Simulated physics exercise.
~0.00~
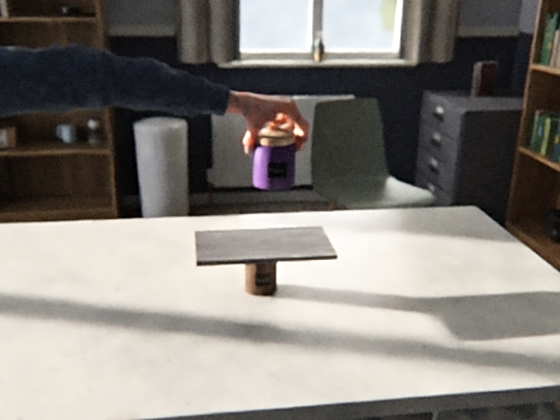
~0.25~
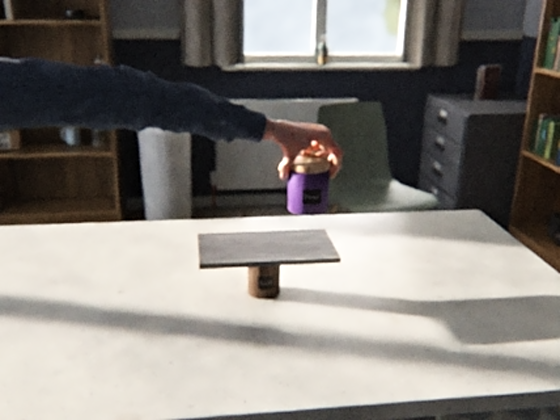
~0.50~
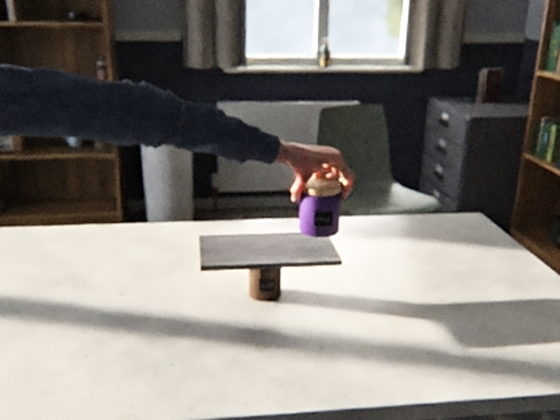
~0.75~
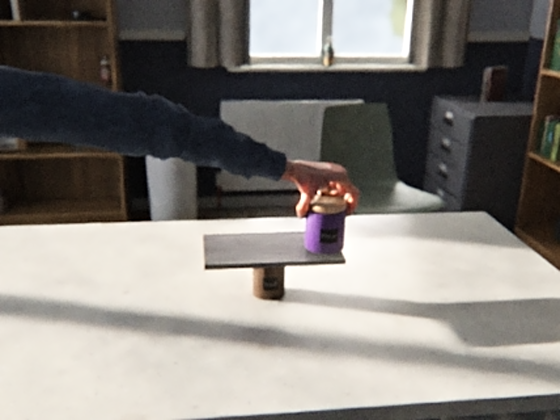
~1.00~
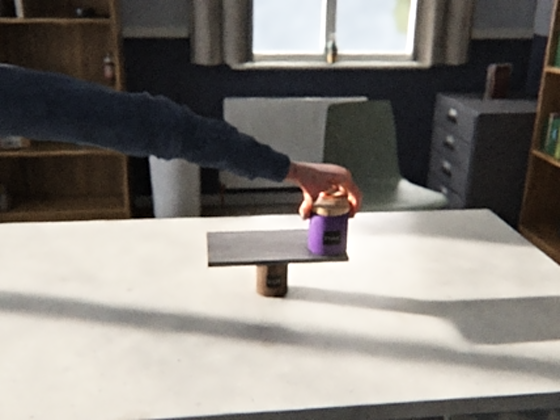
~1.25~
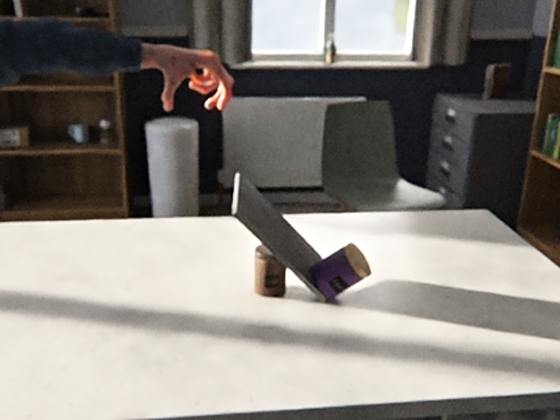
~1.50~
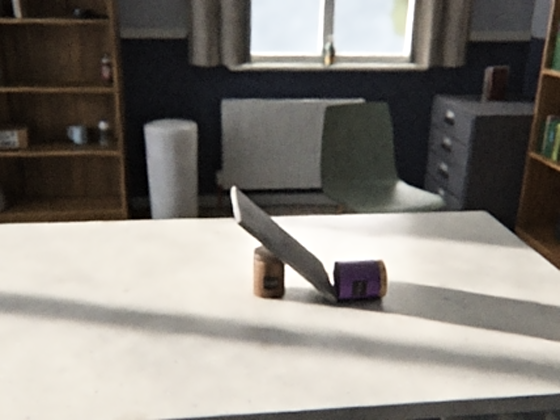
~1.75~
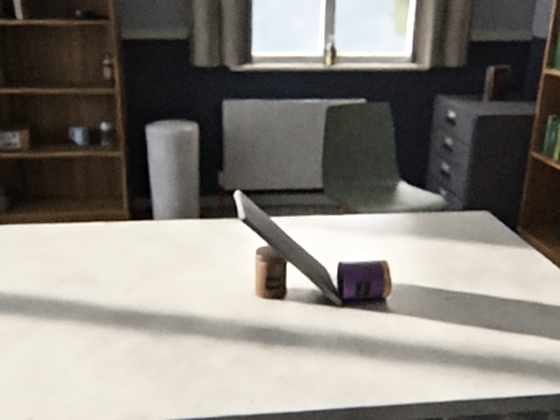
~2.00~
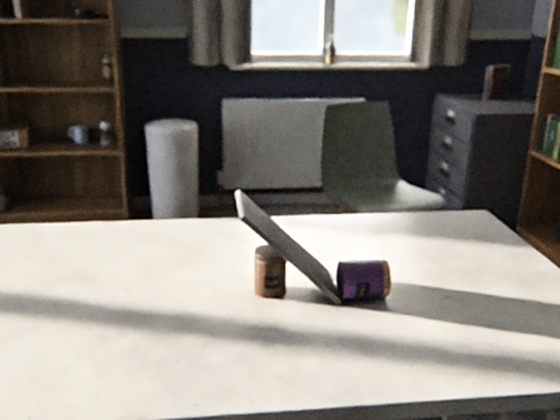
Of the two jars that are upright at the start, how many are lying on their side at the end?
One of them is lying on its side, the purple jar, while the brown jar still stands.
